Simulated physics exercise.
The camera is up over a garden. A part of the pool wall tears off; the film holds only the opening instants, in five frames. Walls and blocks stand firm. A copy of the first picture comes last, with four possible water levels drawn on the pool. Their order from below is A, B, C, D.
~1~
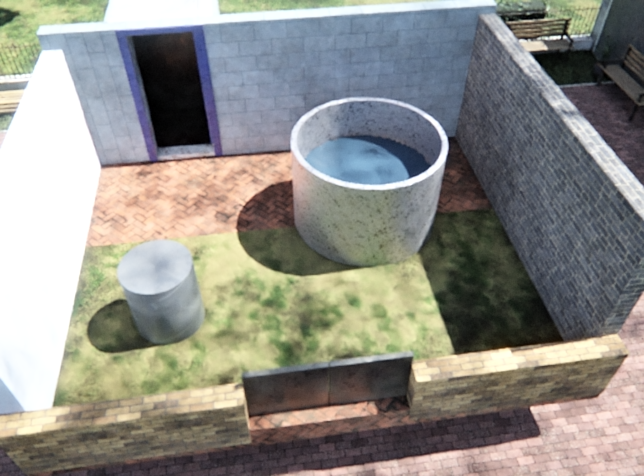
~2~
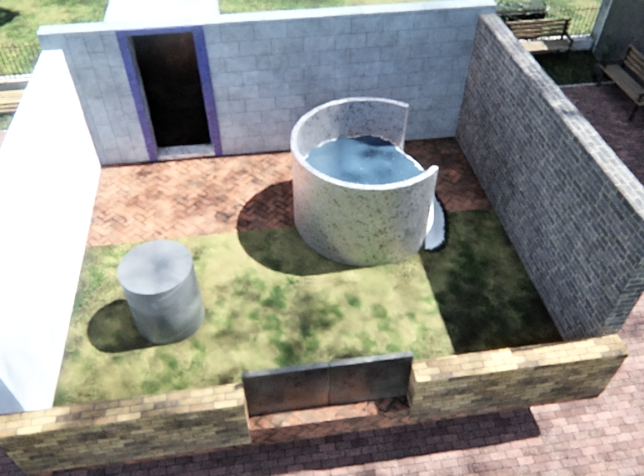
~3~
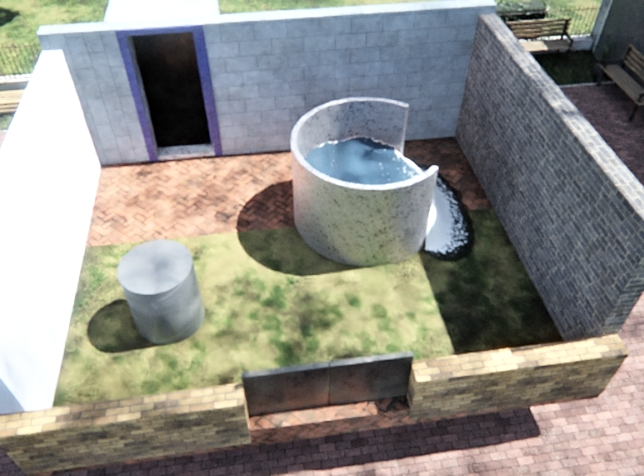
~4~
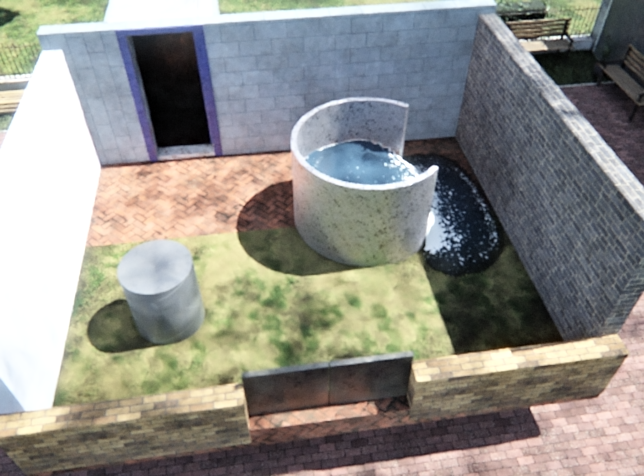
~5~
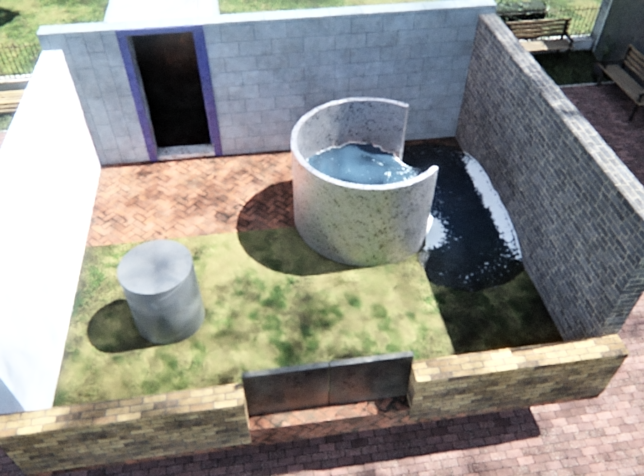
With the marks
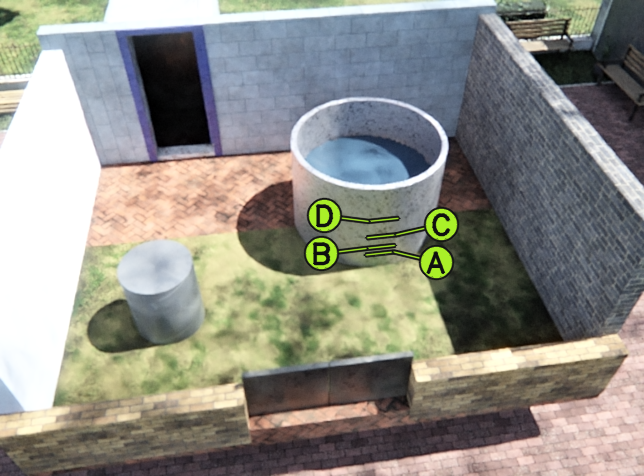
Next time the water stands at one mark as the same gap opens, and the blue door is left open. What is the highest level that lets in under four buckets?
Use level D.
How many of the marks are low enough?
All of them.
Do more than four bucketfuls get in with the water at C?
No, that is safe.
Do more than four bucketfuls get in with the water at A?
No, not at all.
In lime, A at (379, 253); B at (380, 246); C at (381, 236); D at (383, 219); from the bottom up A, B, C, D.
If A is chosen, nothing gets over.
If B is chosen, nothing gets over.
If C is chosen, nothing gets over.
If D is chosen, a splash gets over, under a bucket.
